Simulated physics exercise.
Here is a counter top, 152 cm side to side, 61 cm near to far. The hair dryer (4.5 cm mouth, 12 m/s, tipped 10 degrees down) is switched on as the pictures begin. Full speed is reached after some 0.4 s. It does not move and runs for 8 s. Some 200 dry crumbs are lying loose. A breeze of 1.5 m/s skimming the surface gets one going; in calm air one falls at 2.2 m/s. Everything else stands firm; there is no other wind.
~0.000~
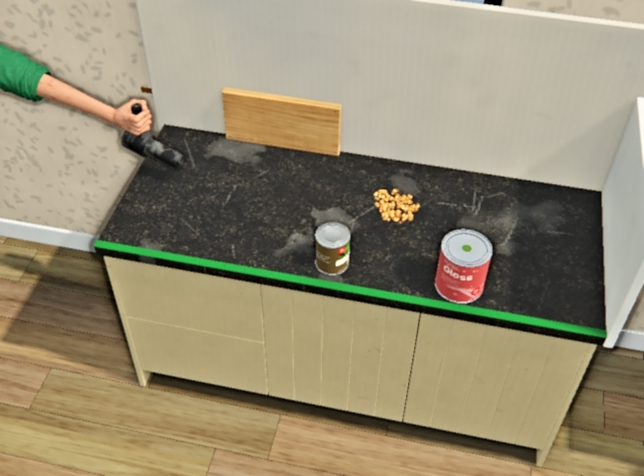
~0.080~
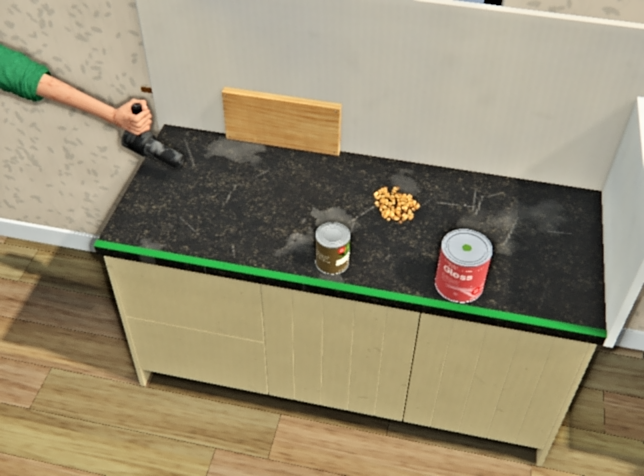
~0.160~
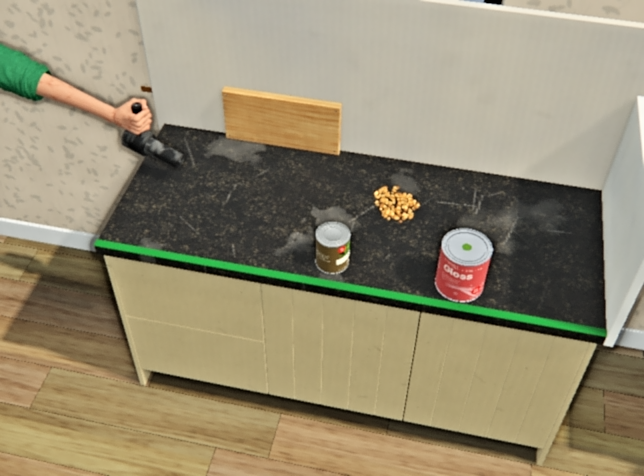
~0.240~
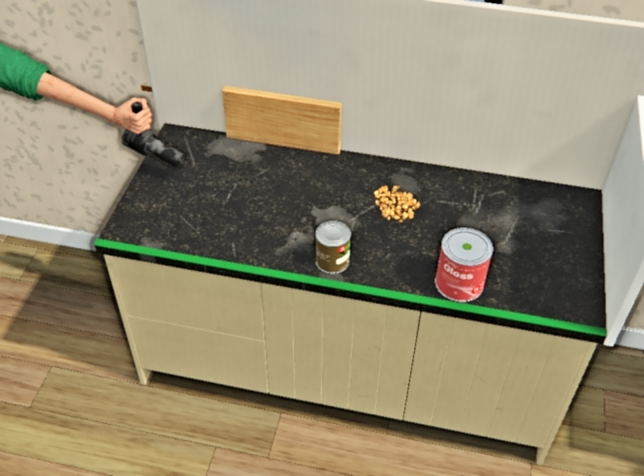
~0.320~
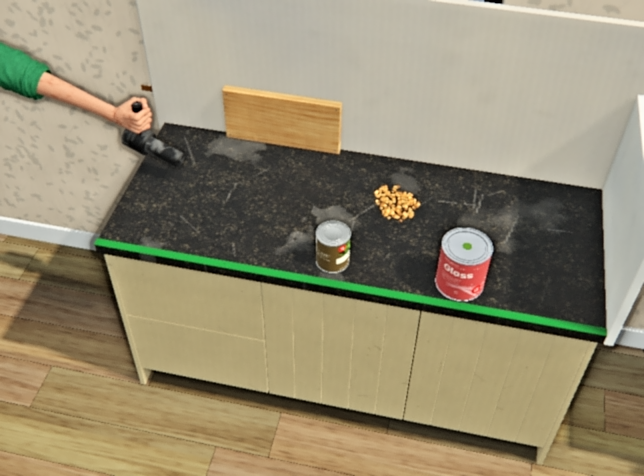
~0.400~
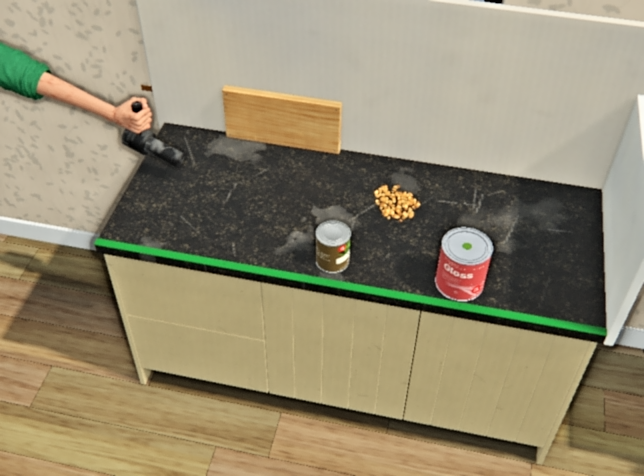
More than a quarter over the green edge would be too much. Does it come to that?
As for a quarter going over the green edge: No.
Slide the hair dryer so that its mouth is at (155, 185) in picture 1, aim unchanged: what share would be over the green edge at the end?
Then about 0 %.
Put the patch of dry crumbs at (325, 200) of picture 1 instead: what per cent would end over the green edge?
In that case some 0 per cent.
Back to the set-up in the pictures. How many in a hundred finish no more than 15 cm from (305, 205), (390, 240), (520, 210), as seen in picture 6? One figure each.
In turn about 0 %, 0 %, 50 %.
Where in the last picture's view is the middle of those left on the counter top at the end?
Near (520, 203).
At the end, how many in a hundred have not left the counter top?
About 100 %.
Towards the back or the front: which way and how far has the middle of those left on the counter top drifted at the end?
Towards the back, some 10 cm.
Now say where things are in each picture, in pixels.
In the first frame, the middle of the dry crumbs is near (393, 206), none has stirred yet and the mouth of the hair dryer is at (180, 163).
In the second frame, the middle of the dry crumbs is near (393, 204), none has stirred yet and the green edge is centred on (338, 290).
In the third frame, the middle of the dry crumbs is near (393, 203), none has stirred yet, the top of a tin is at (333, 234) and the top of a tin is at (467, 247).
In the fourth frame, the middle of the dry crumbs is near (394, 202) and none has stirred yet.
In the fifth frame, the middle of the dry crumbs is near (394, 202) and none has stirred yet.
In the sixth frame, the middle of the dry crumbs is near (394, 202) and none has stirred yet.
After 1.6 s, 0 % are over the green edge; the middle of those still in play is near (509, 205); 8 % have settled or left.
After 2.6 s, 0 % are over the green edge; the middle of those still in play is near (514, 203); 12 % have settled or left.
After 4.4 s, 0 % are over the green edge; the middle of those still in play is near (516, 205); 16 % have settled or left.
After 8.0 s, at the end, 0 % are over the green edge; the middle of those still in play is near (520, 203).
